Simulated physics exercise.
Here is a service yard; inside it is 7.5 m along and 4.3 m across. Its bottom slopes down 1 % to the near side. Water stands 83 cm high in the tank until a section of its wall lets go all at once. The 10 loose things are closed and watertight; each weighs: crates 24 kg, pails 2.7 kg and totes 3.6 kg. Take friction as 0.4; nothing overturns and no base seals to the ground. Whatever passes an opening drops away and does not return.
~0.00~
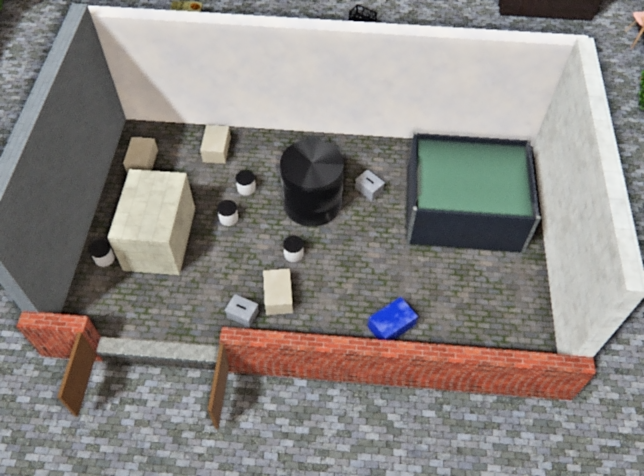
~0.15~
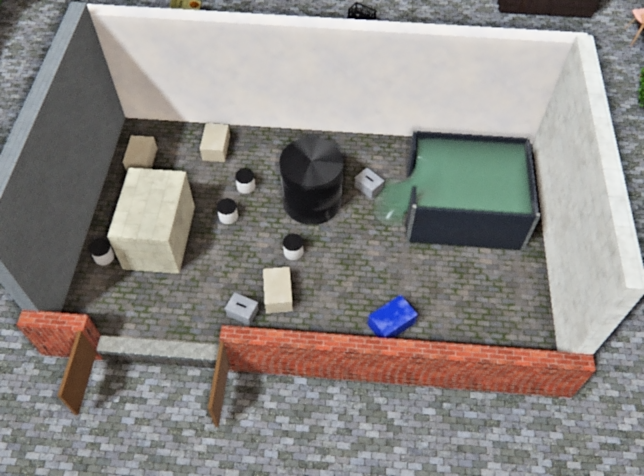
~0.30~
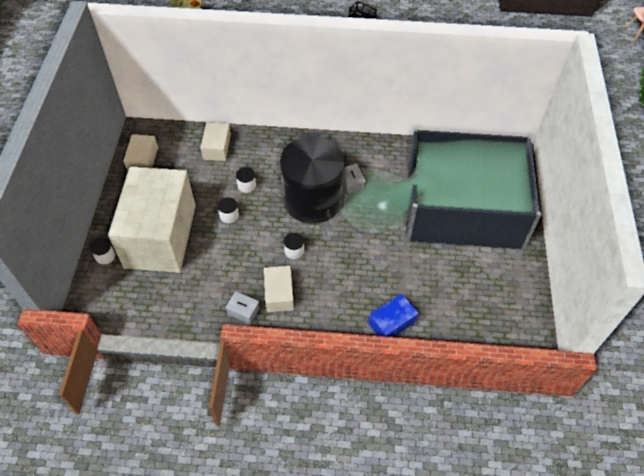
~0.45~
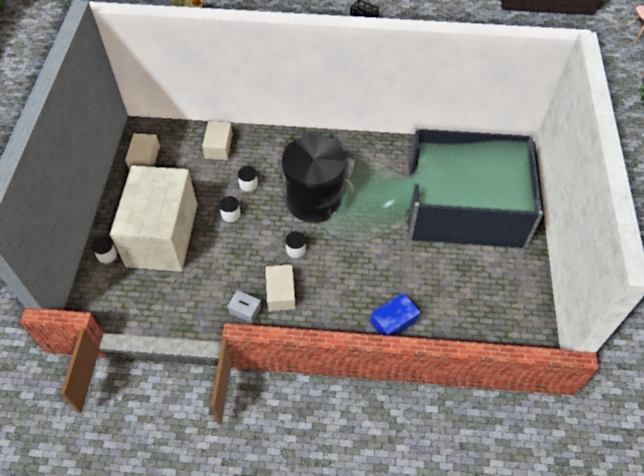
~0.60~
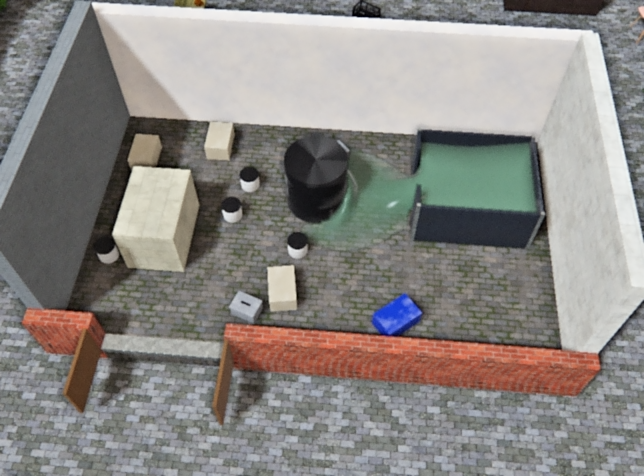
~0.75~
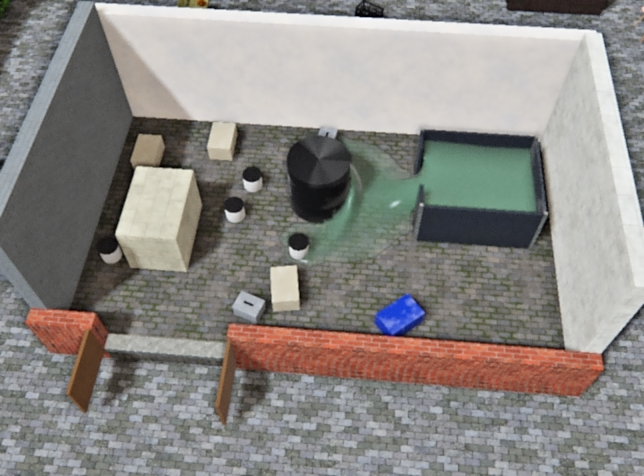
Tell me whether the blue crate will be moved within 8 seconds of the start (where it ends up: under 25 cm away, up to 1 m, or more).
Blue crate barely shifts.
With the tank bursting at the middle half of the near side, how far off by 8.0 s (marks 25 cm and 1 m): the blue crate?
Then the blue crate travels far.
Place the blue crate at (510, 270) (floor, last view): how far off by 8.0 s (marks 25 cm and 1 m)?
It barely shifts.
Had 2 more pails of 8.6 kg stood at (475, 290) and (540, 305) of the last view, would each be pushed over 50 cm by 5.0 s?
In that order: Short of it, under.
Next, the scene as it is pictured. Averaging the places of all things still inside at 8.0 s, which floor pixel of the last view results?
Near (258, 265).
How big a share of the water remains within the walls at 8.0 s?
About 82 per cent.
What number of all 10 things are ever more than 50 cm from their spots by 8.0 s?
8 of them.
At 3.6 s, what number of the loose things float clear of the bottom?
3 of them.
After 1.6 s the blue crate is near (400, 313), 0.0 m from its start, aground; 0 of 10 are out; 1 afloat.
After 3.6 s the blue crate is near (400, 313), 0.0 m from its start, aground; 2 of 10 are out; 3 afloat.
After 5.6 s the blue crate is near (400, 313), 0.0 m from its start, aground; 2 of 10 are out; 6 afloat.
After 8.0 s the blue crate is near (400, 313), 0.0 m from its start, aground; 4 of 10 are out; 3 afloat.
